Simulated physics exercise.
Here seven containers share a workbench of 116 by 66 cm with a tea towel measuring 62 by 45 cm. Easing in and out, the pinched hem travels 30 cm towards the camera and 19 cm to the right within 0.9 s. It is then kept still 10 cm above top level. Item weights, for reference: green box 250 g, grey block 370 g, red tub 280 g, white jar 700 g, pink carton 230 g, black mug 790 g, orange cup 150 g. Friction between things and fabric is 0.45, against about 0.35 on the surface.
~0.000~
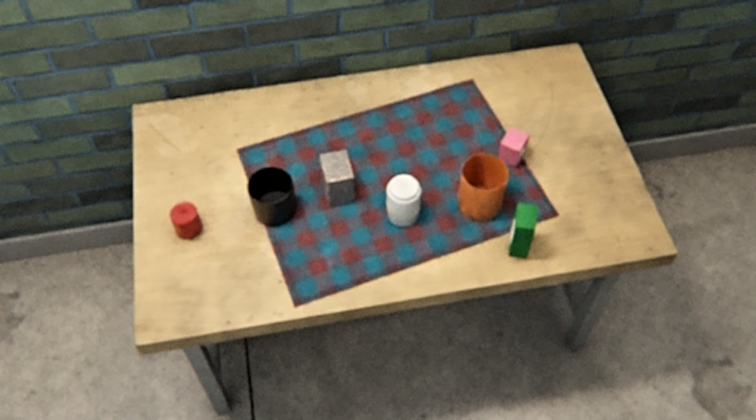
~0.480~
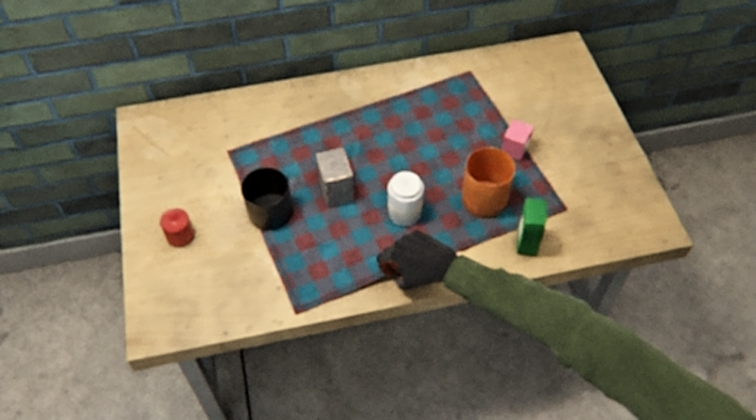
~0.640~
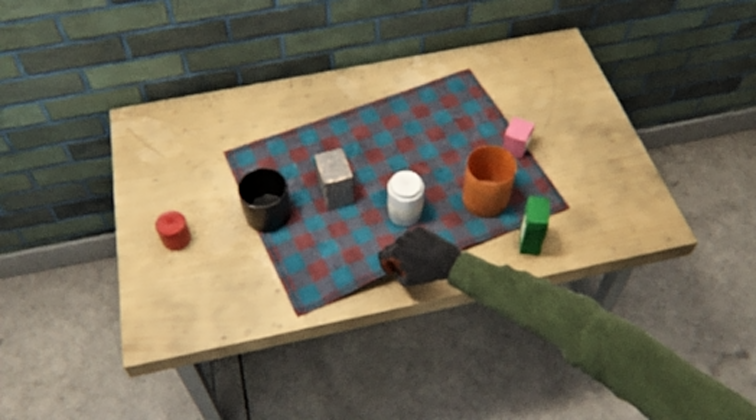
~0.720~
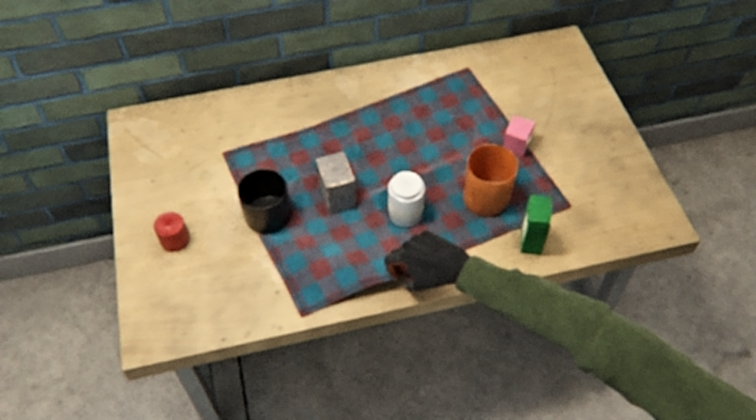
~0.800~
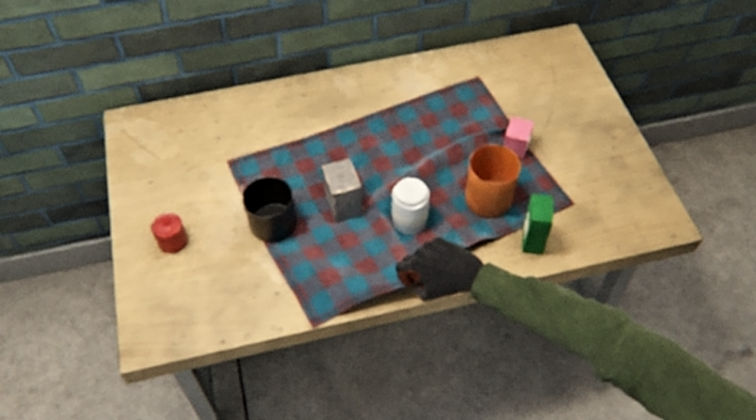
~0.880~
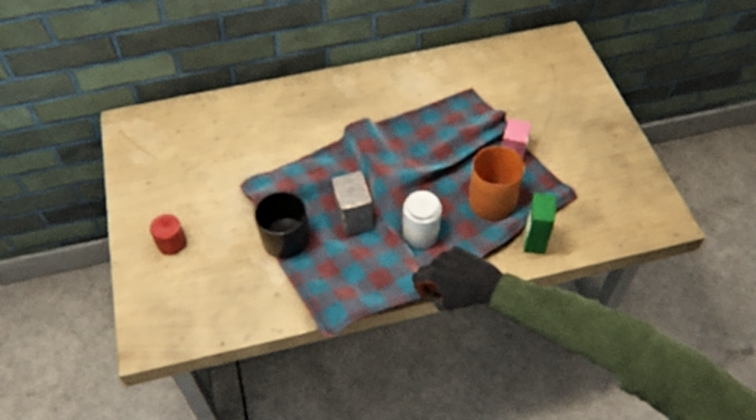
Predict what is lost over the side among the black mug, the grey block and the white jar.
Outcome: I think the black mug won't hold out up there. I think the grey block won't hold out up there. I think the white jar won't hold out up there.
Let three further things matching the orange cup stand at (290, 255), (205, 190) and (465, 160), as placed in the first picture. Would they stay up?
In order: Comes off; holds on; comes off.
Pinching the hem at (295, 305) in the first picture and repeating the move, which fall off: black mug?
Note: At the end the black mug is not on top.
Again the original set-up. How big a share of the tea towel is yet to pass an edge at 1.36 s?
About 55 per cent.
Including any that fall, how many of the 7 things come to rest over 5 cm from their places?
After counting, the figure is 6.
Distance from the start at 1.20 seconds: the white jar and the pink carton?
Estimate: White jar near 25 cm, pink carton near 10 cm.
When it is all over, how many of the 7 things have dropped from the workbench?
6.
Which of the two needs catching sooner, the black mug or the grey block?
Black.
After 1.0 s, 90 % of the tea towel is still over the top; black mug 18 cm off its start, grey block 16 cm off its start, white jar on its side, 15 cm off its start.
After 1.2 s, 75 % of the tea towel is still over the top; black mug 29 cm off its start, white jar on its side, 25 cm off its start, grey block lifted 7 cm.
After 1.4 s, 55 % of the tea towel is still over the top; black mug 39 cm off its start at (403, 336), white jar on its side, 34 cm off its start at (521, 330), grey block lifted 28 cm.
After 1.5 s, 30 % of the tea towel is still over the top; black mug over the edge, white jar over the edge, grey block lifted 24 cm.
After 3.1 s, 0 % of the tea towel is still over the top; black mug over the edge, grey block over the edge, white jar over the edge, orange cup over the edge.
